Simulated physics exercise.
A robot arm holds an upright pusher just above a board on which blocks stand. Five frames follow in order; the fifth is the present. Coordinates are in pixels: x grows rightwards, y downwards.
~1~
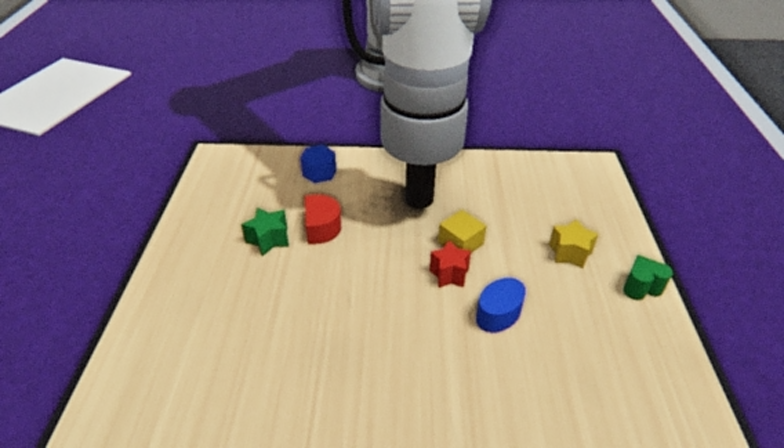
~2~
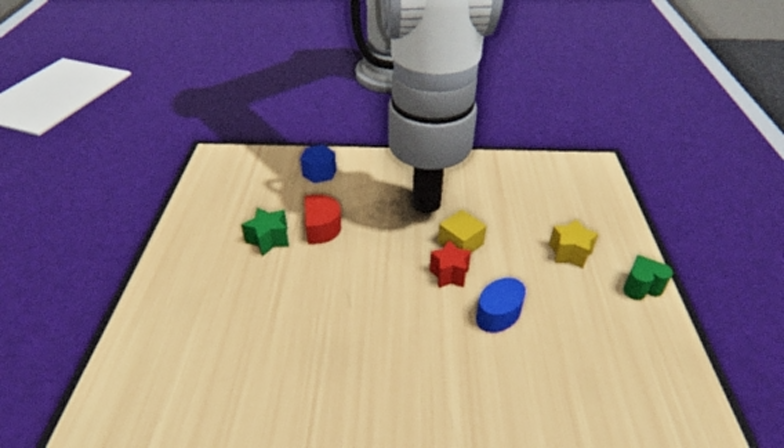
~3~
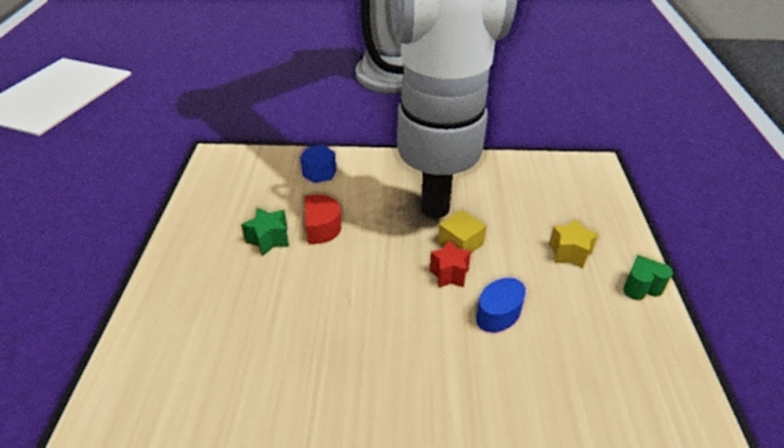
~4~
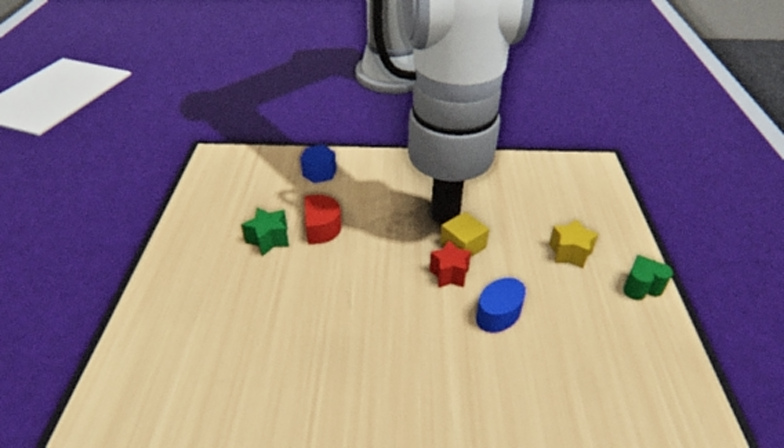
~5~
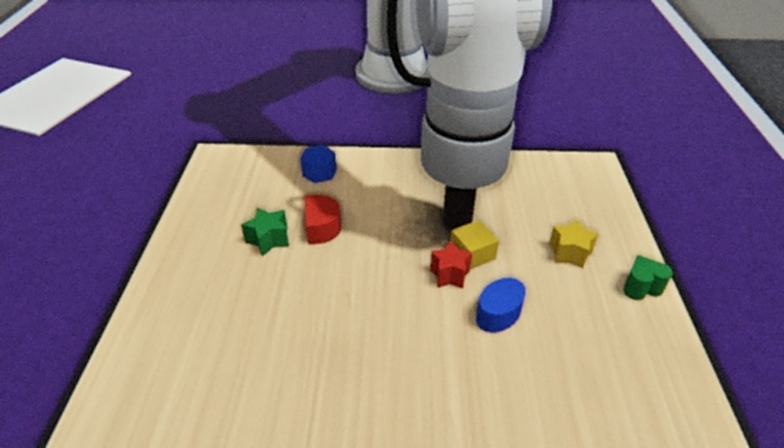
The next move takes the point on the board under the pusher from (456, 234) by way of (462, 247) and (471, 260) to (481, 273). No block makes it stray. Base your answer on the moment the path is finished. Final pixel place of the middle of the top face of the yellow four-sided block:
The middle of the upper face of the yellow four-sided block will lie at about (510, 274) in the picture.
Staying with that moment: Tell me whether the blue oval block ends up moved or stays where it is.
By the end it has moved.
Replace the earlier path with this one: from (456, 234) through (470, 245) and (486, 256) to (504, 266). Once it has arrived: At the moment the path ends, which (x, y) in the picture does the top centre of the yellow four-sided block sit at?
Close to (519, 272).
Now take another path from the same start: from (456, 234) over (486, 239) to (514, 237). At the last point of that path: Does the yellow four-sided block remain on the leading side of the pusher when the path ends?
Final answer: No.
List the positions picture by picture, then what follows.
In the first picture, tip of the pusher at (419, 200), middles of tops, red star-shaped block at (452, 256), yellow four-sided block at (463, 224), blue oval block at (503, 295).
In the second picture, pusher at (427, 204), nothing pushed.
In the third picture, pusher at (435, 209), nothing pushed.
In the fourth picture, pusher at (445, 215), yellow four-sided block at (466, 226).
In the fifth picture, pusher at (457, 222), red star-shaped block at (452, 256), yellow four-sided block at (475, 235), blue oval block at (503, 295).
On the path given first. Halfway along, pusher at (468, 242); red star-shaped block at (452, 259), turned 20° clockwise; yellow four-sided block at (491, 255), turned 15° anticlockwise.
At the end, pusher at (483, 261); red star-shaped block at (452, 267), turned 60° clockwise; yellow four-sided block at (510, 274), turned 20° anticlockwise; blue oval block at (512, 310), turned 25° clockwise.
